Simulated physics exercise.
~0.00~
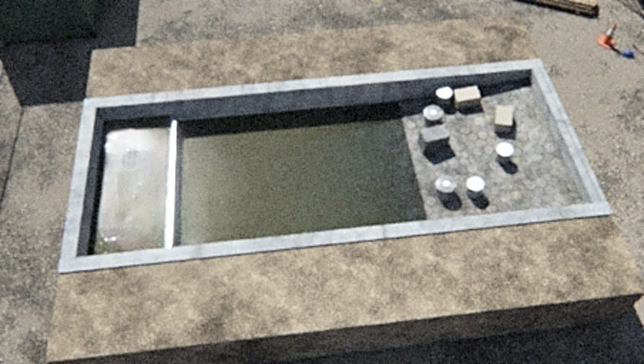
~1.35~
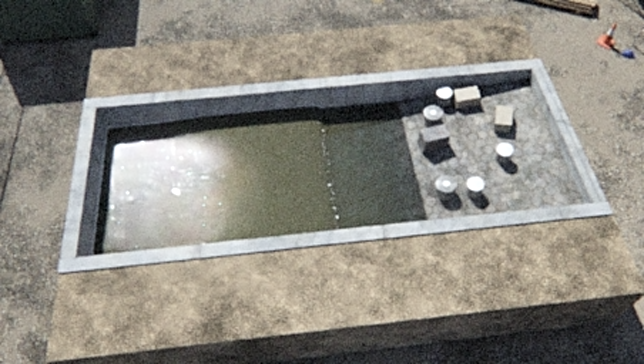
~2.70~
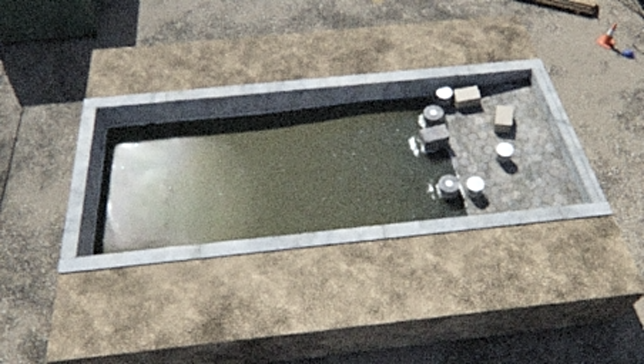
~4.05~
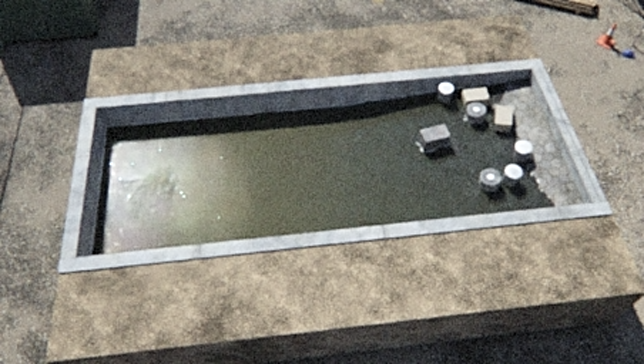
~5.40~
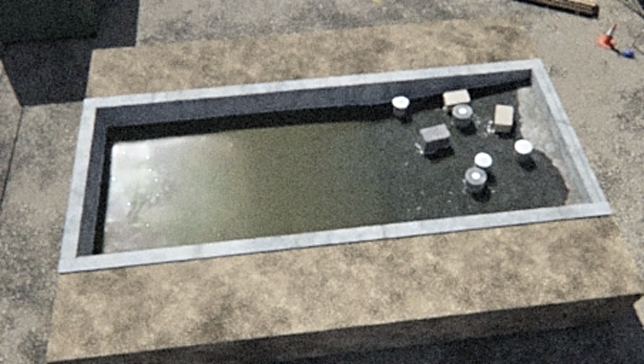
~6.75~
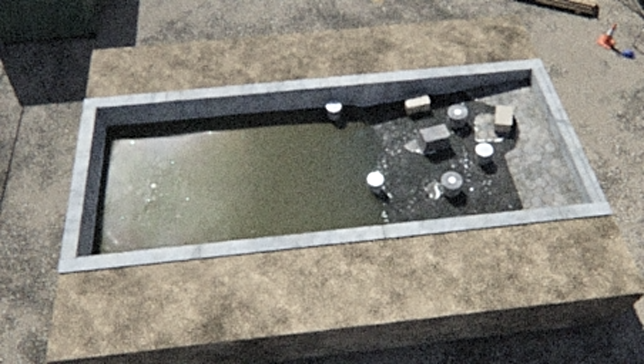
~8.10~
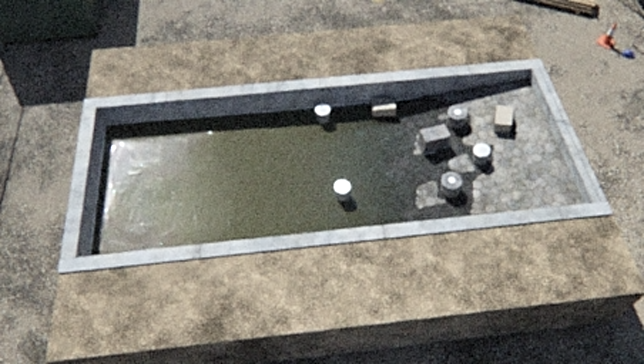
A pale-rimmed concrete launching ramp, set in a brown block on grey ground, is seen from above at an angle. Murky green water fills its left and middle, a white board holds back a bright strip at the far left, and white pails and tan and grey crates stand on the dry right slope. The board goes, and the water surges right, reaching the objects. It climbs nearly to the right end, shifting several of them, then draws back and carries some left. Finally, two white pails sit out in the water, a tan crate rests near the far wall, and the others stand upright on the wet slope.
